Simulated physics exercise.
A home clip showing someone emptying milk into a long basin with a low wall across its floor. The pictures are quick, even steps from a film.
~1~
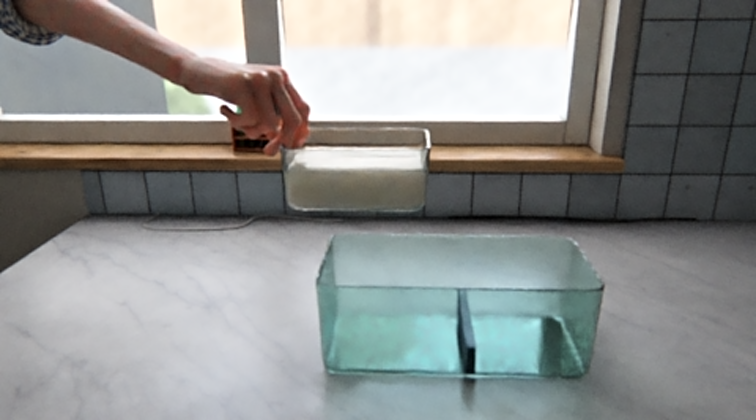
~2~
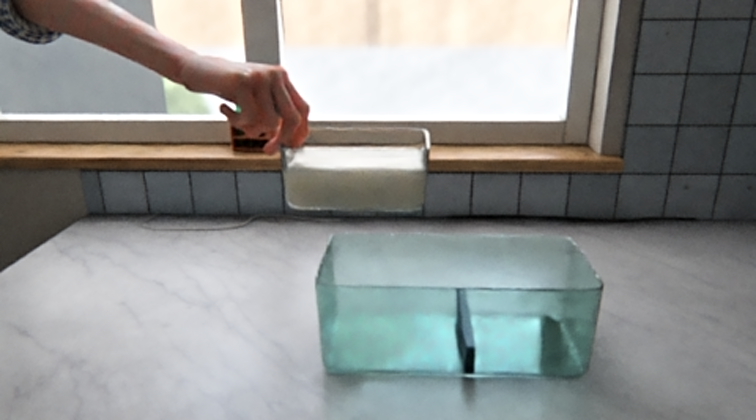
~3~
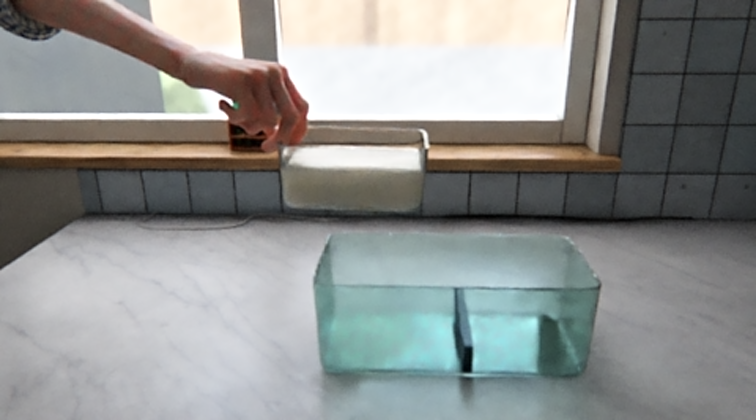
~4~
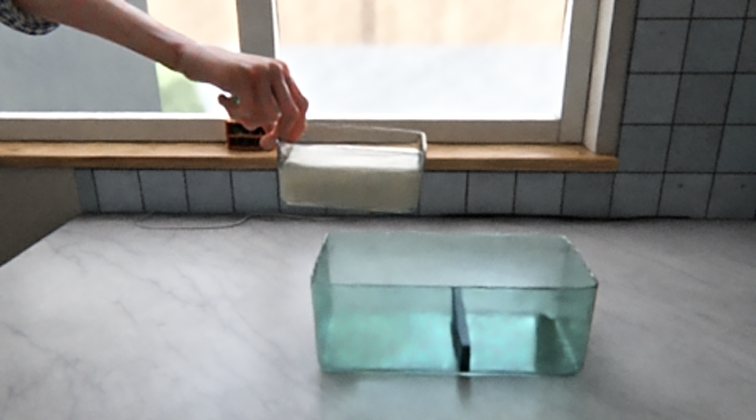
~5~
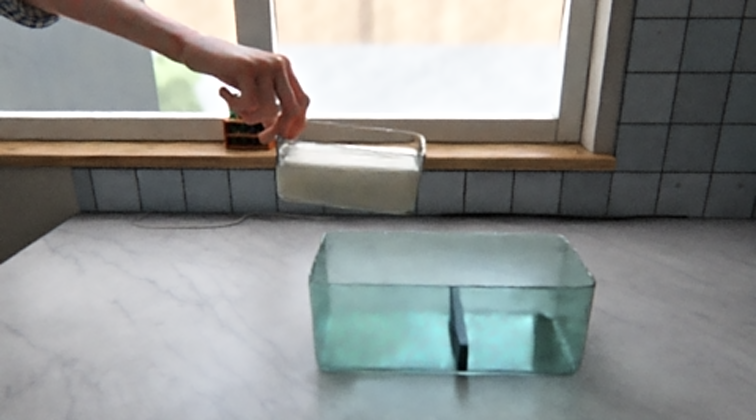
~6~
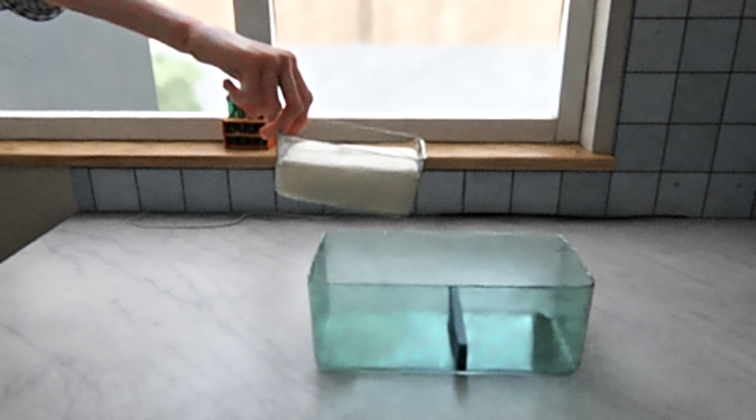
We see a hand holding a small clear container of milk above and behind a long greenish glass basin with a low dark divider; the hand gradually tilts the container slightly, its right side dipping, while the basin stays put.
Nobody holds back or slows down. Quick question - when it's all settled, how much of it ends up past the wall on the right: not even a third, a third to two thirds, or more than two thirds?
The share right of the wall is left at a third to two thirds.
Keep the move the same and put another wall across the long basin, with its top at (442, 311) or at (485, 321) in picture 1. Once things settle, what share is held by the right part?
First some 70, then 25 per cent.
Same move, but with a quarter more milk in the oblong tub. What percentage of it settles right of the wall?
That share would be some 60 parts in a hundred.
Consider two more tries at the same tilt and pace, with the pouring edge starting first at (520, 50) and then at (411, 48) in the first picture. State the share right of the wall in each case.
Roughly 65 % and 55 %.
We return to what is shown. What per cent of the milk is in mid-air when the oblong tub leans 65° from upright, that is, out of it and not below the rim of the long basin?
35 per cent.
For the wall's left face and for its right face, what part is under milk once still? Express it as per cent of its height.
Levels: Left around 30 per cent, right around 50 per cent.
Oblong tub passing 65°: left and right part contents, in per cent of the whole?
5 % left, 15 % right.
A moment on, the oblong tub is tipped part way and 50 per cent is still to pour, 3 is left of the wall and 13 right of it.
Next, the oblong tub is tipped on its side and 10 per cent is still to pour, 30 is left of the wall and 54 right of it.
Then the oblong tub is tipped right over and 0 per cent is still to pour, 44 is left of the wall and 54 right of it.
Later the oblong tub is tipped right over and 0 per cent is still to pour, 45 is left of the wall and 54 right of it.
At rest 45 per cent lies left of the wall, 54 right of it and 1 outside.
